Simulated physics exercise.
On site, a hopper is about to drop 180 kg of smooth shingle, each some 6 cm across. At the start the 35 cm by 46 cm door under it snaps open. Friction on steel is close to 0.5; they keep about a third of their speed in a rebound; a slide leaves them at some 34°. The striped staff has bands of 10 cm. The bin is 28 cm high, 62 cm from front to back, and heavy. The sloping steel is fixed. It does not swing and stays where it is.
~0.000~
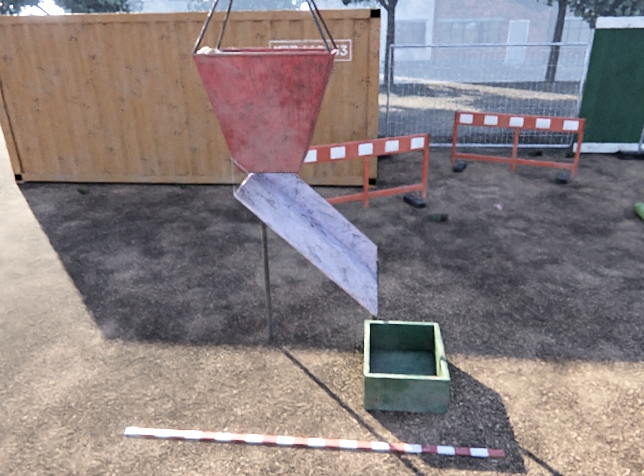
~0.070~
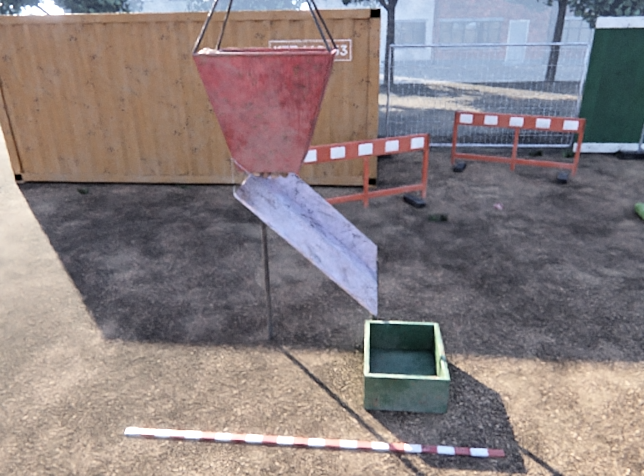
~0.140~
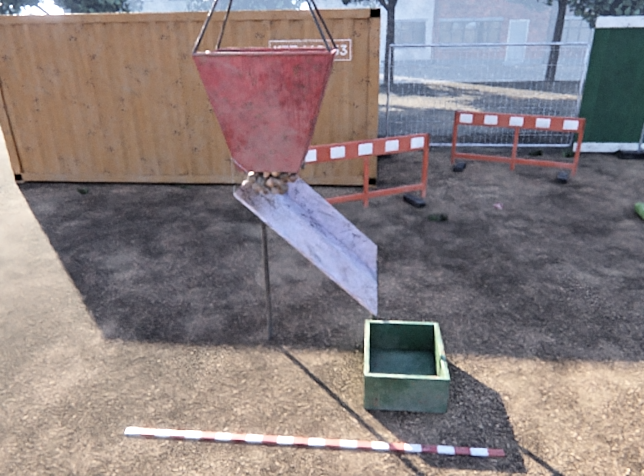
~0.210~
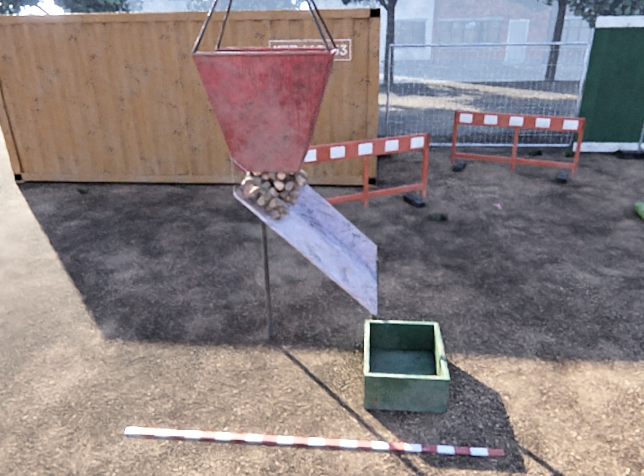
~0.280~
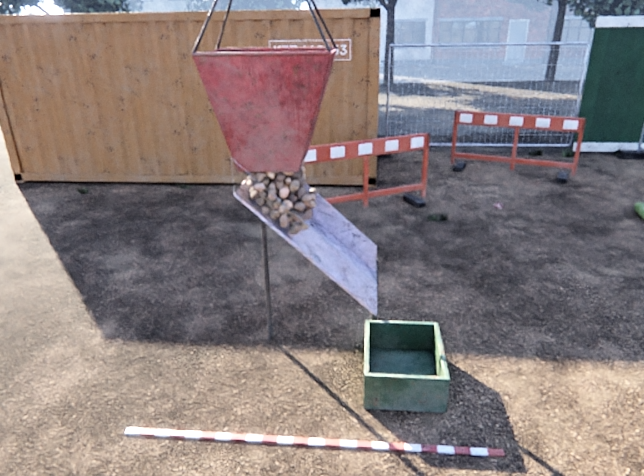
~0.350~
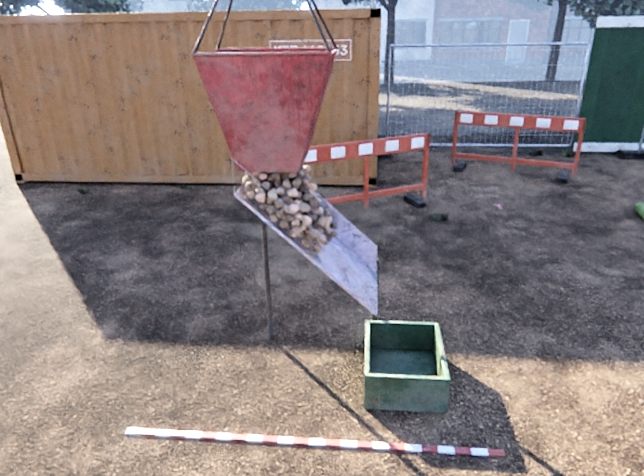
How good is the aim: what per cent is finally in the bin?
About 53 per cent.
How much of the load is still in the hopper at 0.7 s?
It holds some 15 per cent.
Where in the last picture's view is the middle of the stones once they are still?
Around (433, 371).
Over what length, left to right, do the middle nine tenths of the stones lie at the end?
About 160 cm.
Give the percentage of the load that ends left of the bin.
Near 0 in a hundred.
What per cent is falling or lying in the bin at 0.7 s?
About 15 per cent by then.
After 0.7 s, 16 % in the hopper, 61 % on the steel, 5 % falling or lying left of the bin, 17 % falling or lying in the bin; the stones farthest right are at (443, 348).
After 1.1 s, 0 % in the hopper, 35 % on the steel, 48 % falling or lying in the bin, 17 % falling or lying beside or right of the bin; the stones farthest right are at (565, 388).
After 1.7 s, 0 % in the hopper, 58 % falling or lying in the bin, 42 % falling or lying beside or right of the bin.
After 2.6 s, 0 % in the hopper, 53 % falling or lying in the bin, 47 % falling or lying beside or right of the bin.
After 4.5 s, 0 % in the hopper, 53 % in the bin, 47 % beside or right of the bin.
